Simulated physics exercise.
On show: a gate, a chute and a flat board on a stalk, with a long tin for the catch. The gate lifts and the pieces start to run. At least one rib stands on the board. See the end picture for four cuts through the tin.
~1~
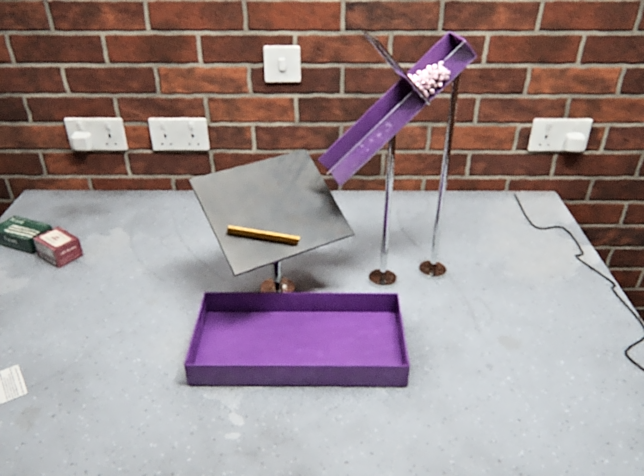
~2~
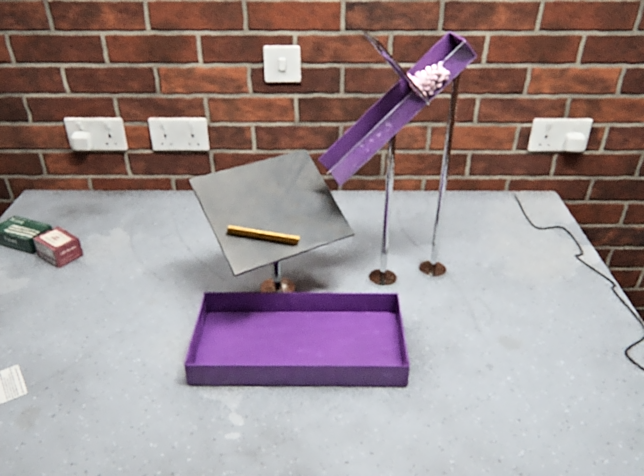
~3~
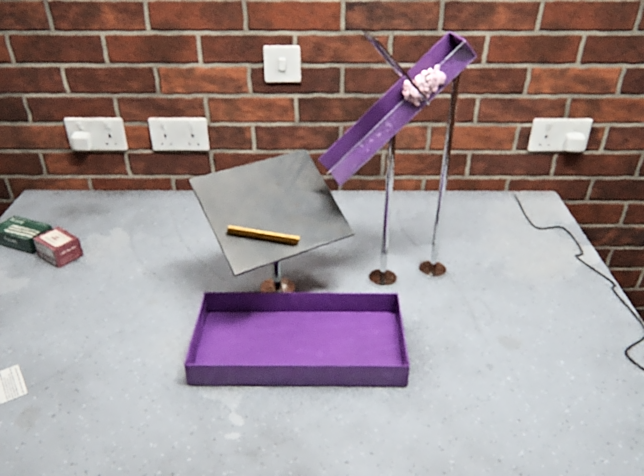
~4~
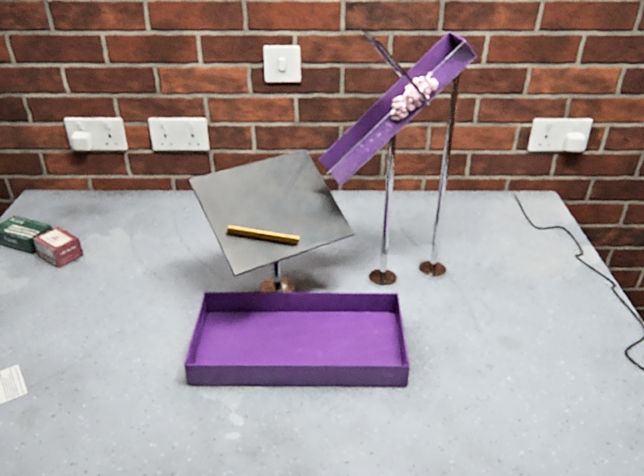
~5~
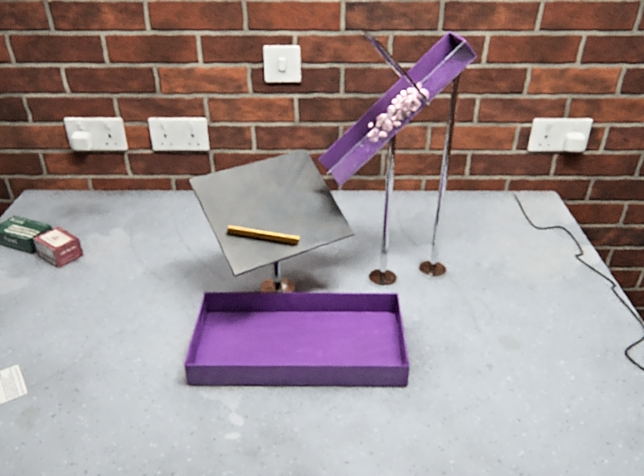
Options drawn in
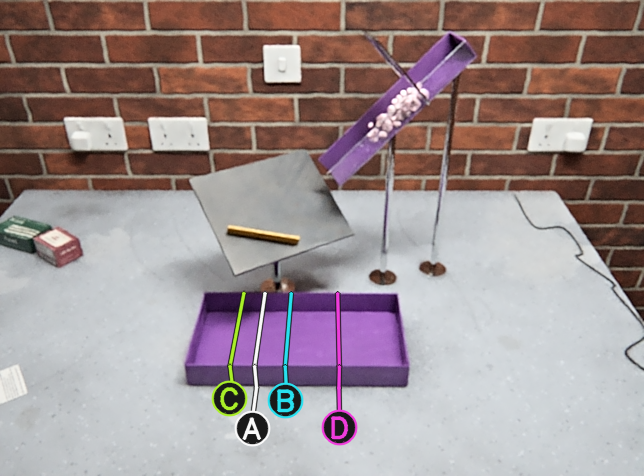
Pale pink pellets bunched high in a sloping purple chute begin to slide down and to the left as the dark gate lifts, spreading into a longer cluster along the channel. Below, a tilted grey board with a gold bar stands on a stalk behind an empty purple tray. The fixed, slightly raised view faces a pale grey tabletop against a red brick wall with white sockets.
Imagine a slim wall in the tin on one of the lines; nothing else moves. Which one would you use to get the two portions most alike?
The best line is D.
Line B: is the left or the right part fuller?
More lands on the right.
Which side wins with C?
The right side.
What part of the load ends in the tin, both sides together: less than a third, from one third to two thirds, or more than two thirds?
About that: More than two thirds.
On the marked copy, line A crosses the front rim at (254, 365); line B crosses the front rim at (285, 365); line C crosses the front rim at (230, 365); line D crosses the front rim at (339, 365).
Choosing A, of what is caught, a small share on the left of the divider, the bulk on the right.
Choosing B, of what is caught, close to a quarter on the left of the divider, the bulk on the right.
Choosing C, of what is caught, a small share on the left of the divider, the bulk on the right.
Choosing D, of what is caught, close to a third on the left of the divider, close to two thirds on the right.
